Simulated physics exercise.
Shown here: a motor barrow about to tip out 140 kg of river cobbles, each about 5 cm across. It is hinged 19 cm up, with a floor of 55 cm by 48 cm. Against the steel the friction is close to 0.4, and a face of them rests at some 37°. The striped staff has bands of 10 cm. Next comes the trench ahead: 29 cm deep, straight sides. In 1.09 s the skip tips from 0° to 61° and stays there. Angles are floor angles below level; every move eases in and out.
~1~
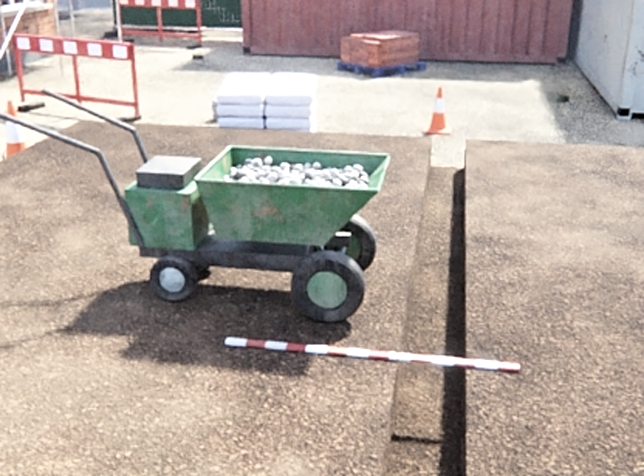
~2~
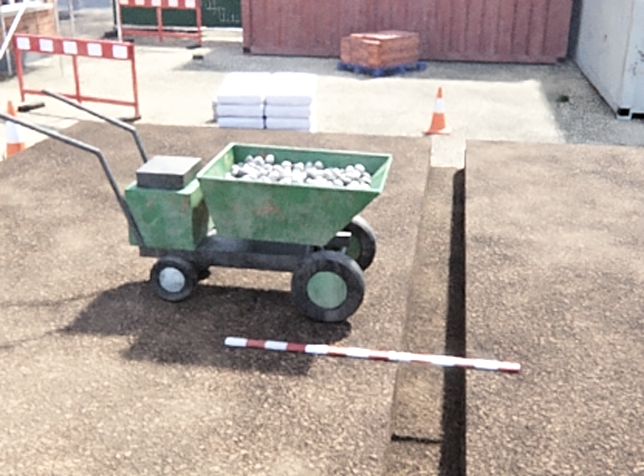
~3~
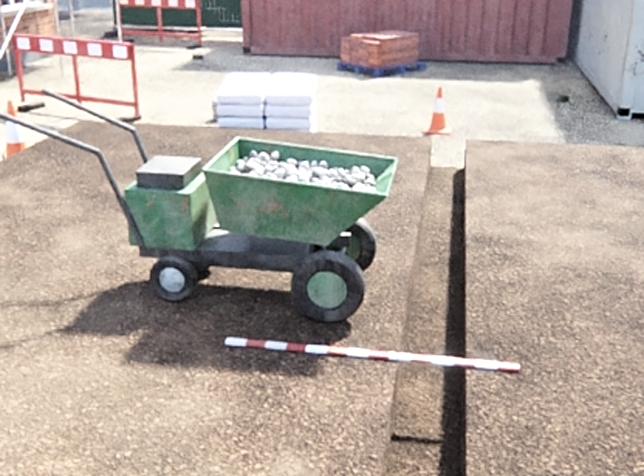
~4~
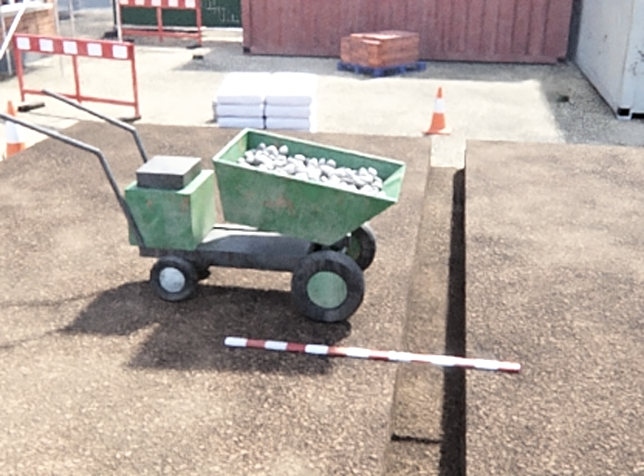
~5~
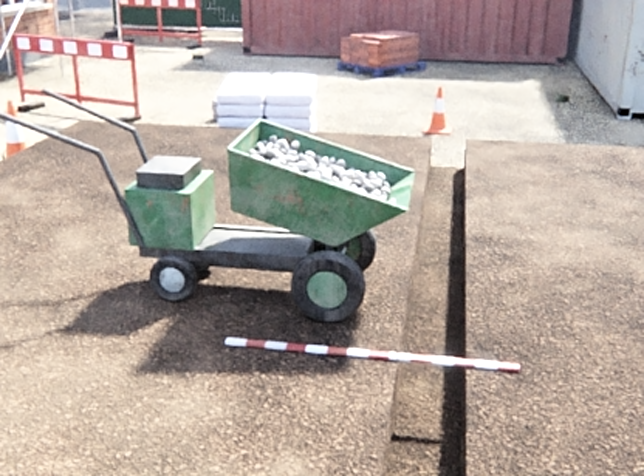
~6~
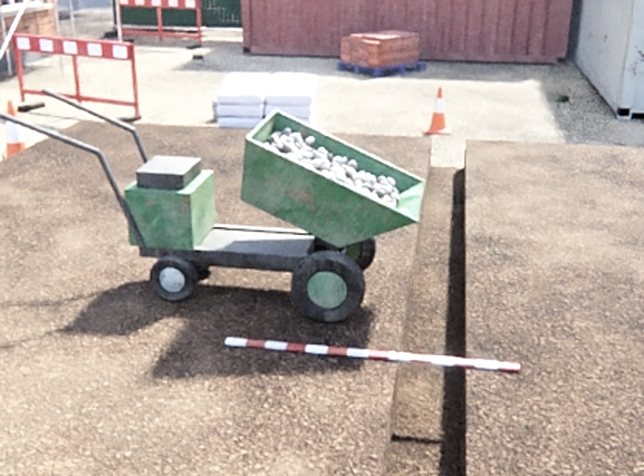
On a gravelly yard beside a narrow trench, a green motor barrow loaded with grey cobbles stands still while its skip slowly tilts down to the right, the rear end rising clear of the chassis and the stones staying inside.
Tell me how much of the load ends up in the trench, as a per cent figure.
Some 40 per cent ends up in the trench.
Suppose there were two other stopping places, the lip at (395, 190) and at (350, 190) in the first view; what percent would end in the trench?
First place: Near 25%; second place: Near 65%.
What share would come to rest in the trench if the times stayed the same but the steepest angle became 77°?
Then about 45 per cent.
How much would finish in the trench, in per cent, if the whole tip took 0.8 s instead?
Around 40 per cent would end in the trench.
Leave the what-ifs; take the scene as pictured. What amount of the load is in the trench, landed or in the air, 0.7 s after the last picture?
Some 5 per cent of the load by that point.
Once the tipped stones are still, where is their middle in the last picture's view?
The middle should be near (476, 304).
Then, 0.4 s after the last picture the floor is at 52°, 100 % in the skip; the foremost stones are at (432, 242).
Then, 0.7 s after the last picture the floor is at 61°, 86 % in the skip, 5 % in the trench, 9 % past the trench; the foremost stones are at (499, 306).
Then, 1.1 s after the last picture the floor is at 61°, 53 % in the skip, 9 % in the trench, 38 % past the trench; the foremost stones are at (572, 299).
Then, 3.0 s after the last picture the floor is at 61°, 16 % in the skip, 40 % in the trench, 44 % past the trench; the foremost stones are at (638, 295).
